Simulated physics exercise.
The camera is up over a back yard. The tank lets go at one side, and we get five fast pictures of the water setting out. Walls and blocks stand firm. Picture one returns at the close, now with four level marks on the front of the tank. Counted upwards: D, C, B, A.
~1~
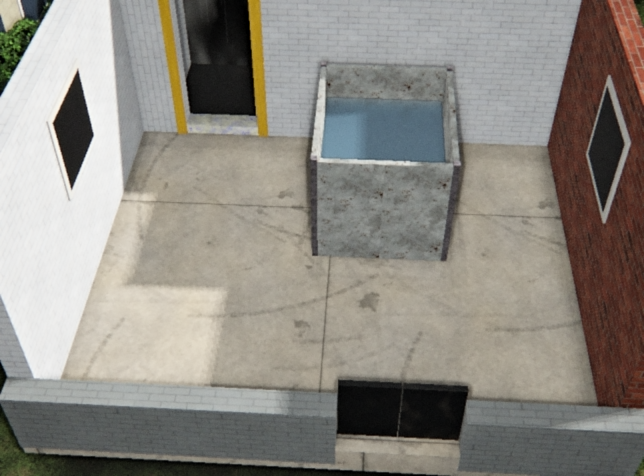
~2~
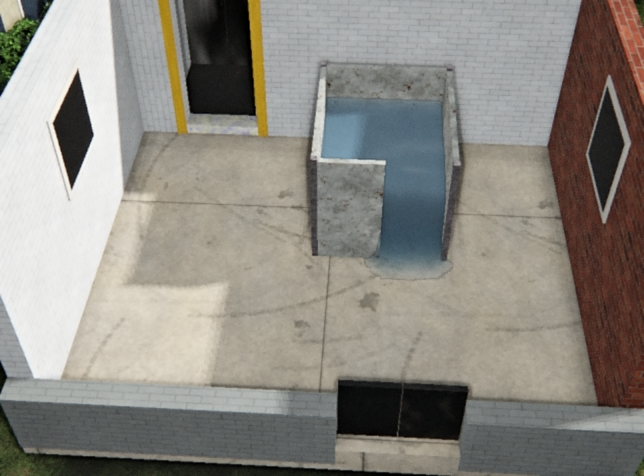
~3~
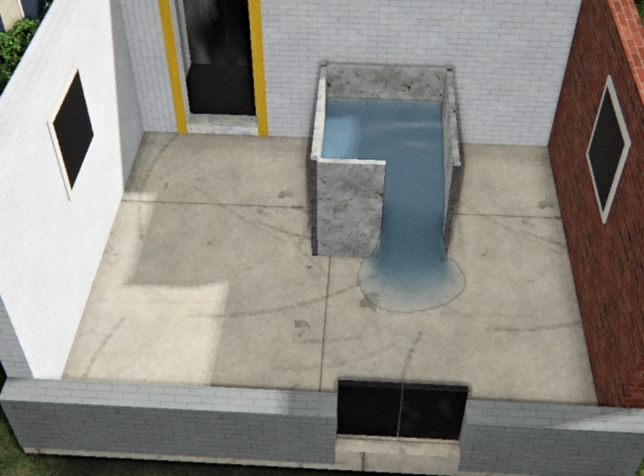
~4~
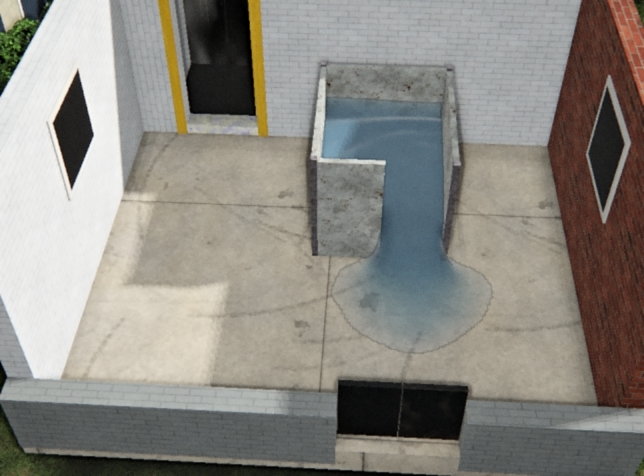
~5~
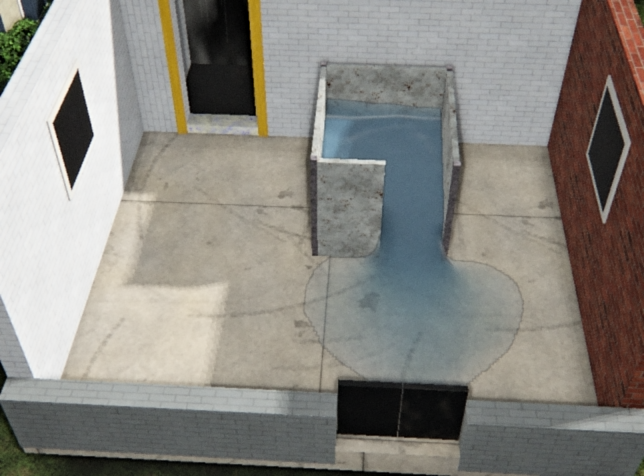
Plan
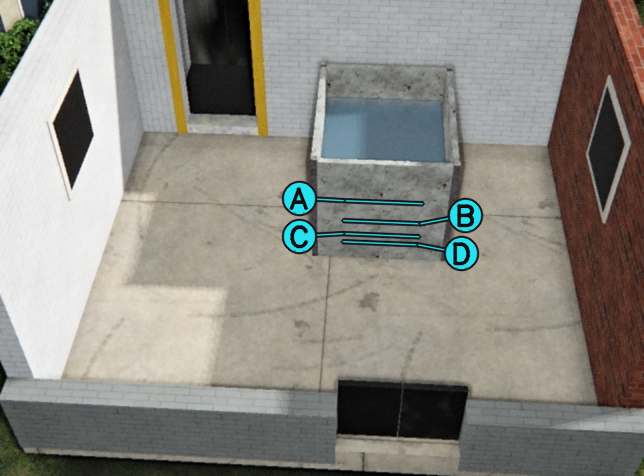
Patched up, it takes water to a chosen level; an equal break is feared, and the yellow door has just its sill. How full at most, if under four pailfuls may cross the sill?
Mark A just does it.
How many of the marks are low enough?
All of them.
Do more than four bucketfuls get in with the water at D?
No, that is safe.
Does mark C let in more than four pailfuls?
No.
In cyan, A at (383, 202); B at (381, 222); C at (381, 235); D at (380, 243); from the bottom up D, C, B, A.
Choosing A, a splash gets over, under a bucket.
Choosing B, nothing gets over.
Choosing C, nothing gets over.
Choosing D, nothing gets over.
